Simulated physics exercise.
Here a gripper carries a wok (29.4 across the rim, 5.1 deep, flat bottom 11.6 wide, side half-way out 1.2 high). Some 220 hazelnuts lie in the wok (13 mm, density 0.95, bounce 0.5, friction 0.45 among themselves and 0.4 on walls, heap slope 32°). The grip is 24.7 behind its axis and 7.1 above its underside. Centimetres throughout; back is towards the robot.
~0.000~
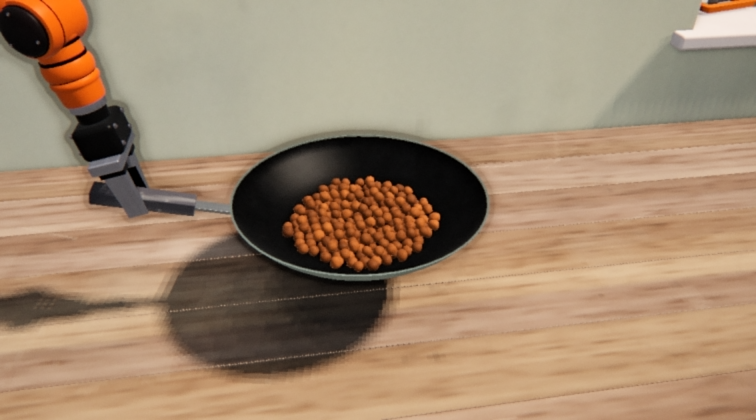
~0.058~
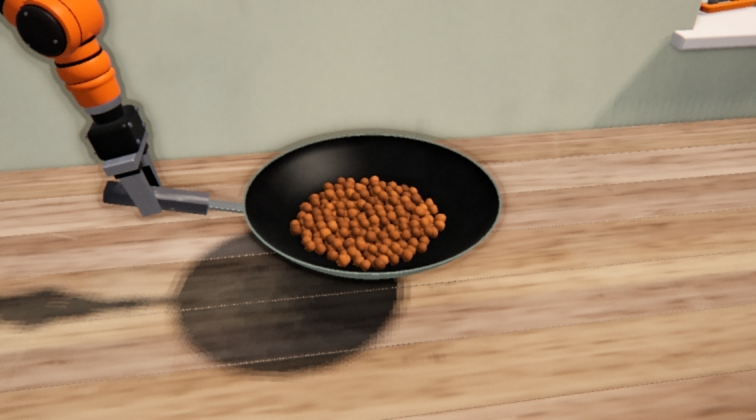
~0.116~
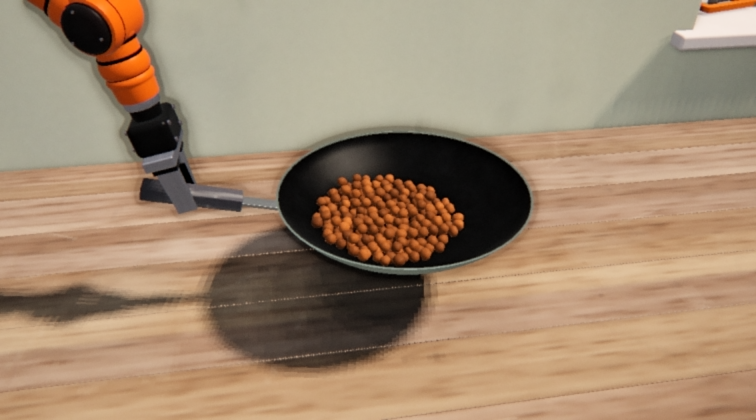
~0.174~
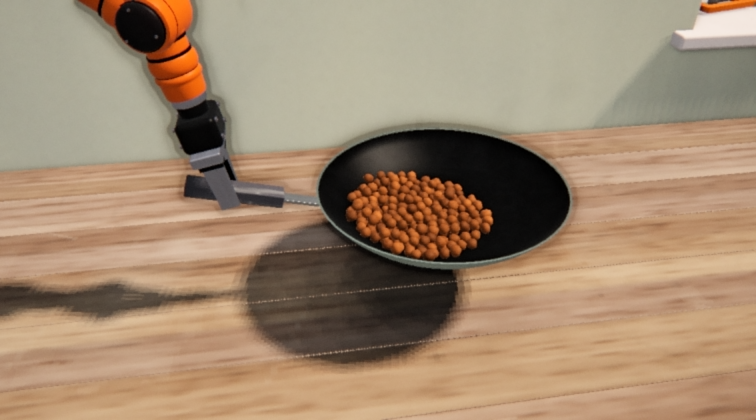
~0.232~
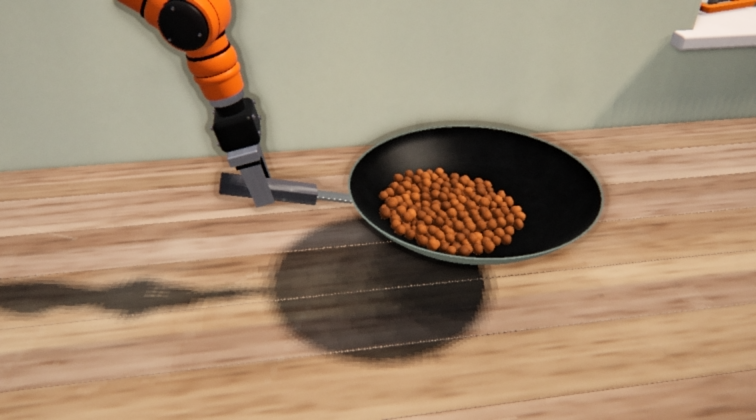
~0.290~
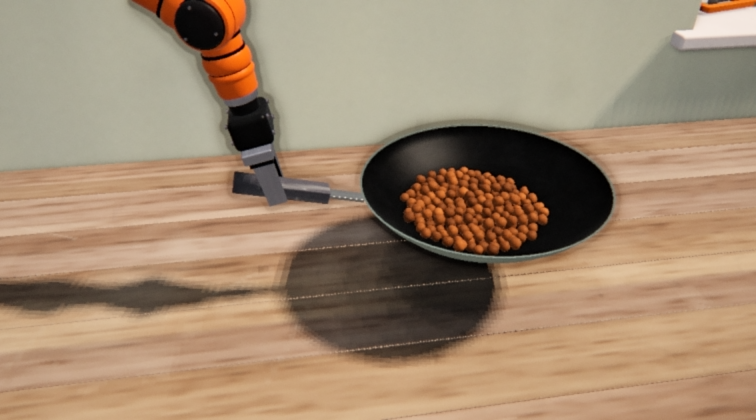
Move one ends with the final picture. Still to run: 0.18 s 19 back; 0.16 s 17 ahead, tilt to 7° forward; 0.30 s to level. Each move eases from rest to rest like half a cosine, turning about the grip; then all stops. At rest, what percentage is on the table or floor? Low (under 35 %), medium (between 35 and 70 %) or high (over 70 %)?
Share on the table or floor: Low (under 35 %).
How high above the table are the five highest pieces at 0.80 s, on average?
About 25 cm.
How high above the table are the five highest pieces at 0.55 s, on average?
Roughly 22 cm.
After 0.55 s, tilted 3° forward, highest piece 23 above the table; 200 in the wok, 18 in flight or on a rim.
After 0.80 s, tilted 3° forward, highest piece 27 above the table; 189 in the wok, 7 on the table or floor, 22 in flight or on a rim.
After 1.13 s, level, highest piece 15 above the table; 190 in the wok, 21 on the table or floor, 7 in flight or on a rim.
After 2.18 s, level, highest piece 15 above the table; 190 in the wok, 28 on the table or floor.
At rest, 190 in the wok, 28 on the table or floor. That is 13 % on the table or floor.
